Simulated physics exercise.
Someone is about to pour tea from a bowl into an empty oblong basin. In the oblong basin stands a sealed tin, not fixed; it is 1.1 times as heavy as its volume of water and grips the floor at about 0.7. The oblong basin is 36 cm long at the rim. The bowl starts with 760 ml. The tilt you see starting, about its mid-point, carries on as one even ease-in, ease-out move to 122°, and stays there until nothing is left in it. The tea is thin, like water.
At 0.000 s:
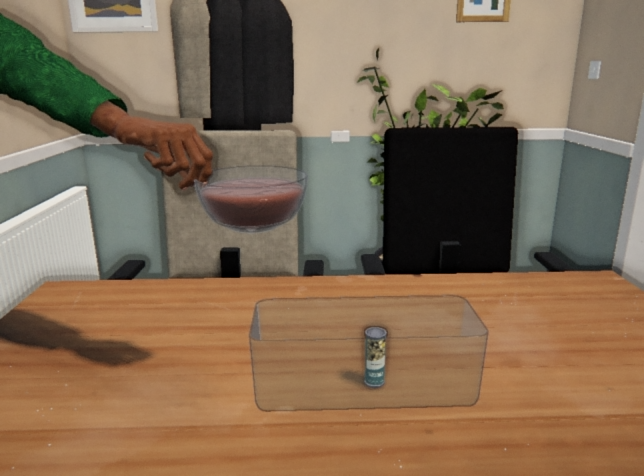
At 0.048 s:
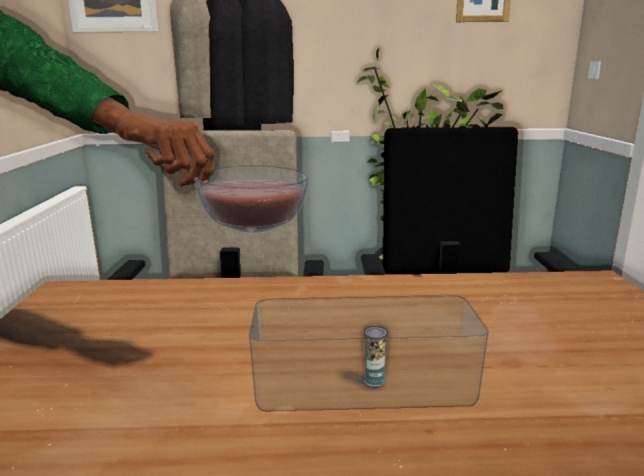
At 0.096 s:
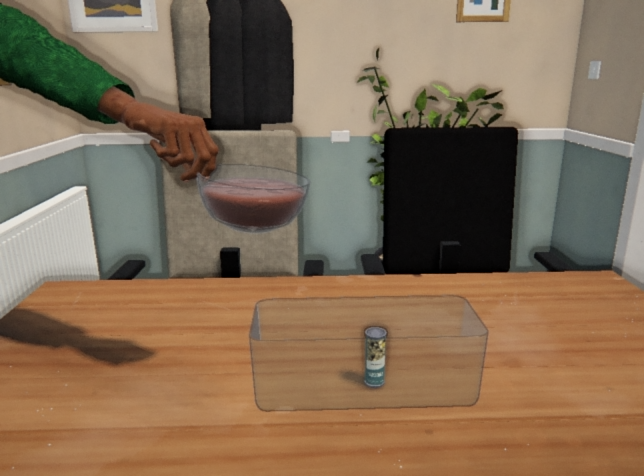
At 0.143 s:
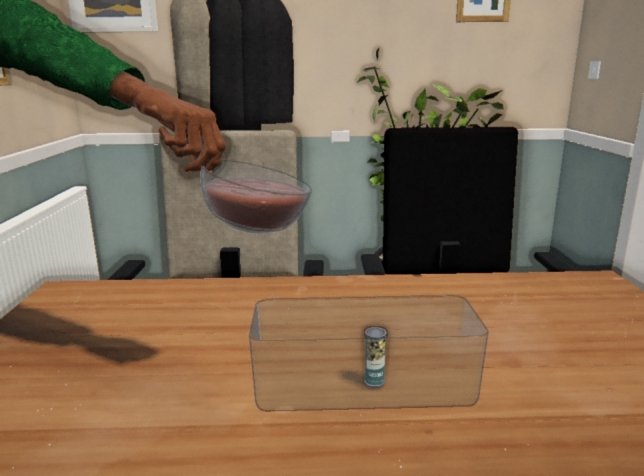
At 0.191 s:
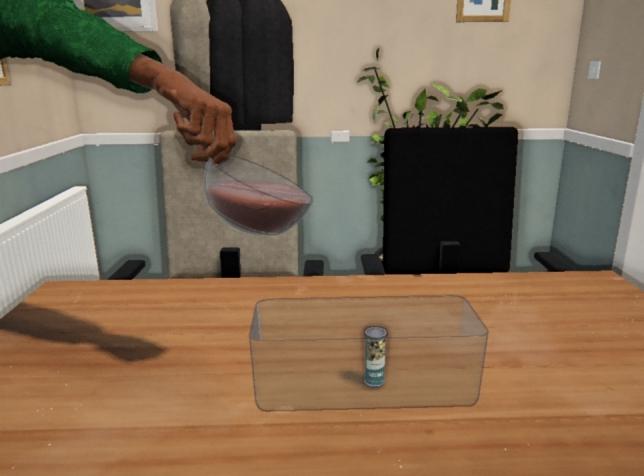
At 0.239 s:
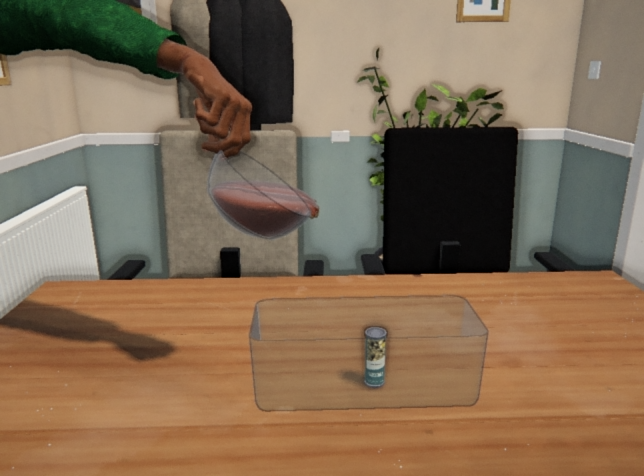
Hand in green sleeve steadily tilting a glass bowl of reddish tea rightward above a clear oblong basin on a wooden table.
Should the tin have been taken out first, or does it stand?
The tin falls.
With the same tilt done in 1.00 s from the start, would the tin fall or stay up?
Then it remains upright.
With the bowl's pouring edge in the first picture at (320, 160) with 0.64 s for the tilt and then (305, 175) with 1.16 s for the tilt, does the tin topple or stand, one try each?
First it goes over; then it keeps standing.
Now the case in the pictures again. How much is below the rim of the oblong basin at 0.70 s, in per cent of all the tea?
Some 98 per cent.
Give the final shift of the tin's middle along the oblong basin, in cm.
Some 8.5 cm.
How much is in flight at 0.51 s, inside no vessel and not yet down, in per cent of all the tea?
About 50 per cent.
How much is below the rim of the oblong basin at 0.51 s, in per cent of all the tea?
About 46 per cent.
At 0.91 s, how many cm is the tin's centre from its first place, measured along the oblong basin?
Some 8 cm.
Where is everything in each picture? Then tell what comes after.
Tilt 0°; pouring edge (307, 176); surface from (201, 188) to (304, 186); the oblong basin's rim runs from (253, 320) to (476, 315); the tin's top is at (376, 335), in the first frame.
Tilt 2°; pouring edge (308, 178); surface from (201, 187) to (305, 187), in the second frame.
Tilt 7°; pouring edge (309, 183); surface from (202, 185) to (306, 190), in the third frame.
Tilt 15°; pouring edge (311, 191); surface from (206, 184) to (308, 192), in the fourth frame.
Tilt 26°; pouring edge (312, 202); surface from (208, 184) to (312, 196), in the fifth frame.
Tilt 38°; pouring edge (310, 214); surface from (212, 186) to (305, 202); 7 per cent is over the edge, in the sixth frame.
After 0.51 s the tilt is 111° and 4 per cent is still to pour; the tin stands where it began.
After 0.70 s the tilt is 122° and 0 per cent is still to pour; the tin leans 24°.
After 0.91 s the tilt is 122° and 0 per cent is still to pour; the tin lies on its side.
After 1.13 s the tilt is 122° and 0 per cent is still to pour; the tin lies on its side.
In the end the tin lies on its side.
